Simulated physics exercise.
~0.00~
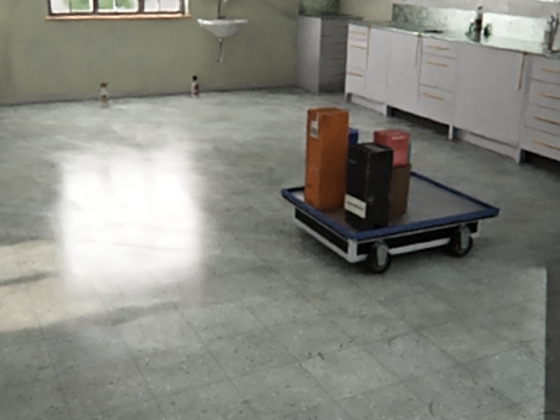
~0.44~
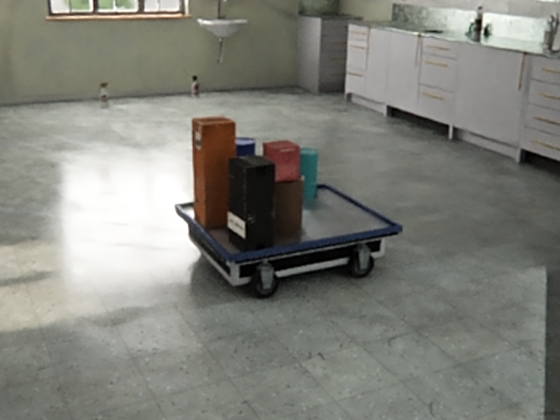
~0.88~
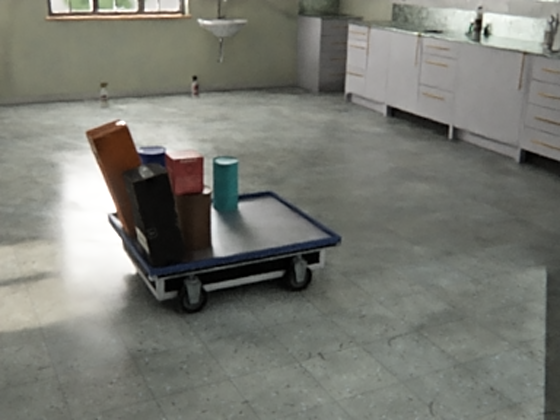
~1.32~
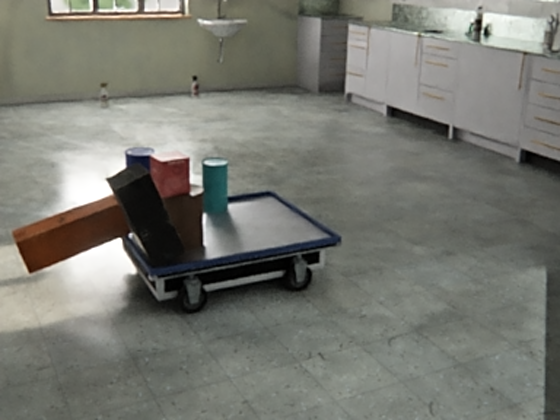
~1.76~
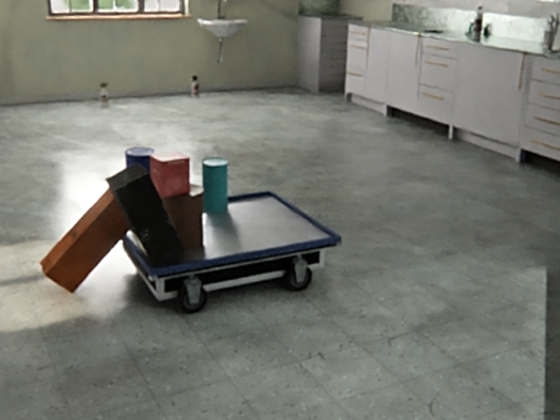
In a room with a grey tiled floor, seen from a still, slightly raised view, white cabinets line the right wall and a small sink hangs below a window at the back. A low, blue-edged cart carries a tall orange box, a black box, a red box, a brown container, a blue canister and a turquoise canister. The cart rolls left and stops, the orange and black boxes tilting left. The orange box topples over the edge and ends slanted against the cart, its lower end on the floor. The black box stays leaning aboard, while the others remain upright.
